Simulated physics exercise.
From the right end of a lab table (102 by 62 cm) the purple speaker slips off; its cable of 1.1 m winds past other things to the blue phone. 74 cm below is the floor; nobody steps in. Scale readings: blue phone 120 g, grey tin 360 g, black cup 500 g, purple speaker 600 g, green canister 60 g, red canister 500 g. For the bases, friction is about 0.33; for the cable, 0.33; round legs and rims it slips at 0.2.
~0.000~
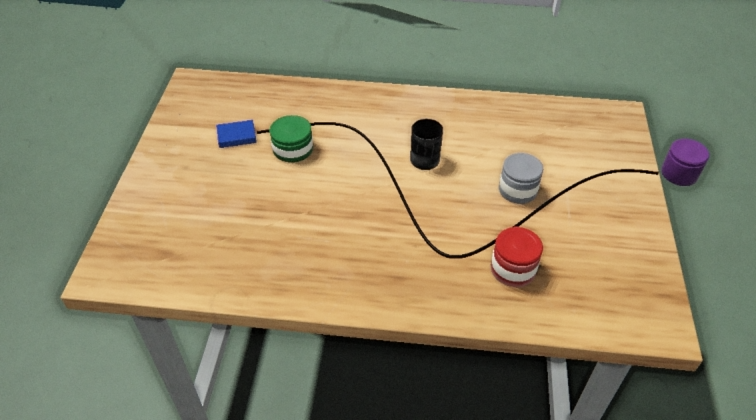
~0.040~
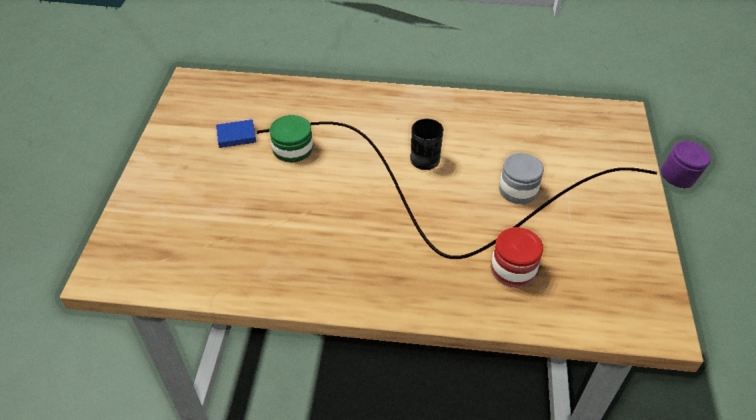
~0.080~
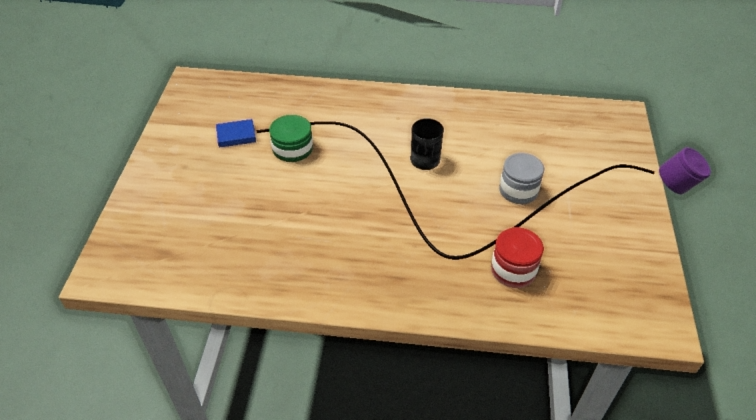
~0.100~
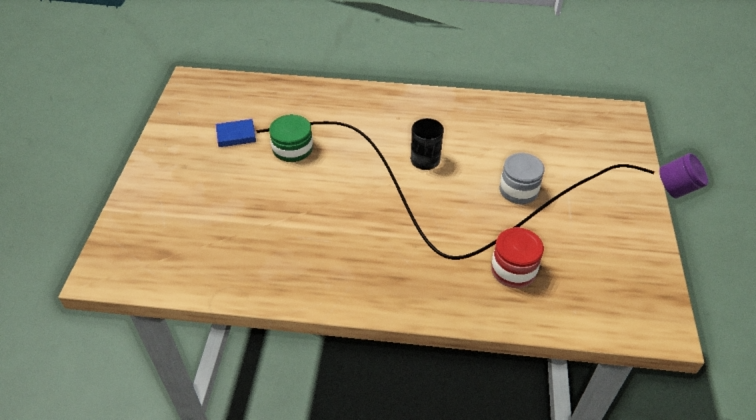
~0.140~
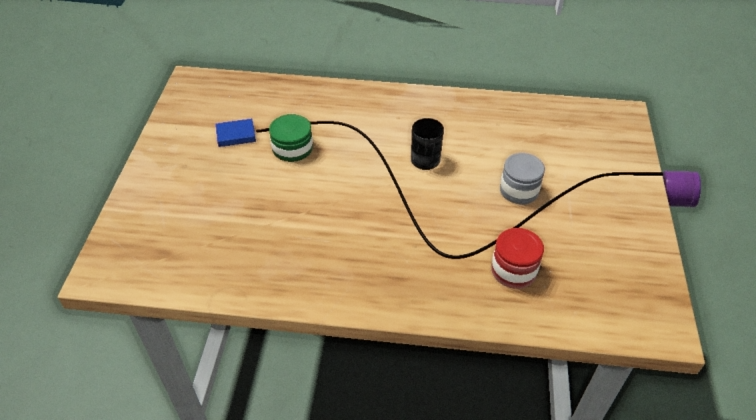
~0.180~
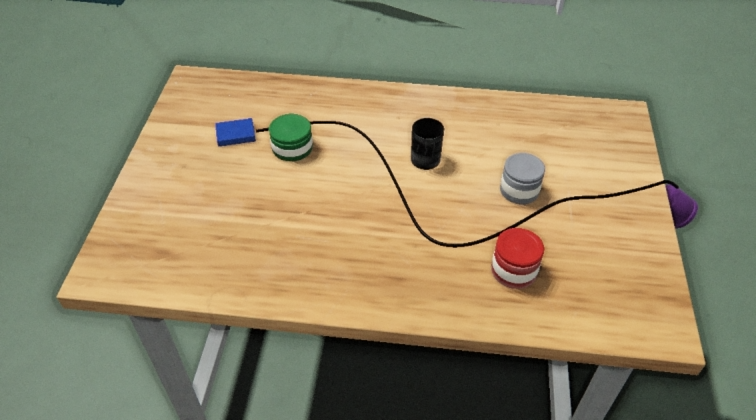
At the table's right end, a purple speaker tips and sinks, drawing the black cable rightward.
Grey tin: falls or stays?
Stays.
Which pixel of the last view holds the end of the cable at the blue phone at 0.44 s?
Near (395, 170).
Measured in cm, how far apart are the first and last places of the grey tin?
Grey tin 2 cm.
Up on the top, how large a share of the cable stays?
0 %, roughly.
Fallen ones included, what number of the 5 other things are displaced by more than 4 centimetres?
So we're at 2.
At 0.4 s, the cable's tail end at (395, 170); grey tin 2 cm off its start, blue phone 30 cm off its start, green canister 12 cm off its start.
At 0.7 s, the cable's tail end at (522, 242); grey tin 2 cm off its start, blue phone 63 cm off its start, green canister 17 cm off its start.
At 0.9 s, the cable's tail end at (689, 310); grey tin 2 cm off its start at (528, 159), blue phone 84 cm off its start at (672, 287), green canister 17 cm off its start at (261, 191).
At 1.2 s, the cable has left the top; grey tin 2 cm off its start, blue phone over the edge, green canister 17 cm off its start.
At 2.4 s, the cable has left the top; grey tin 2 cm off its start at (528, 159), blue phone over the edge, green canister 17 cm off its start at (261, 191), purple speaker over the edge.
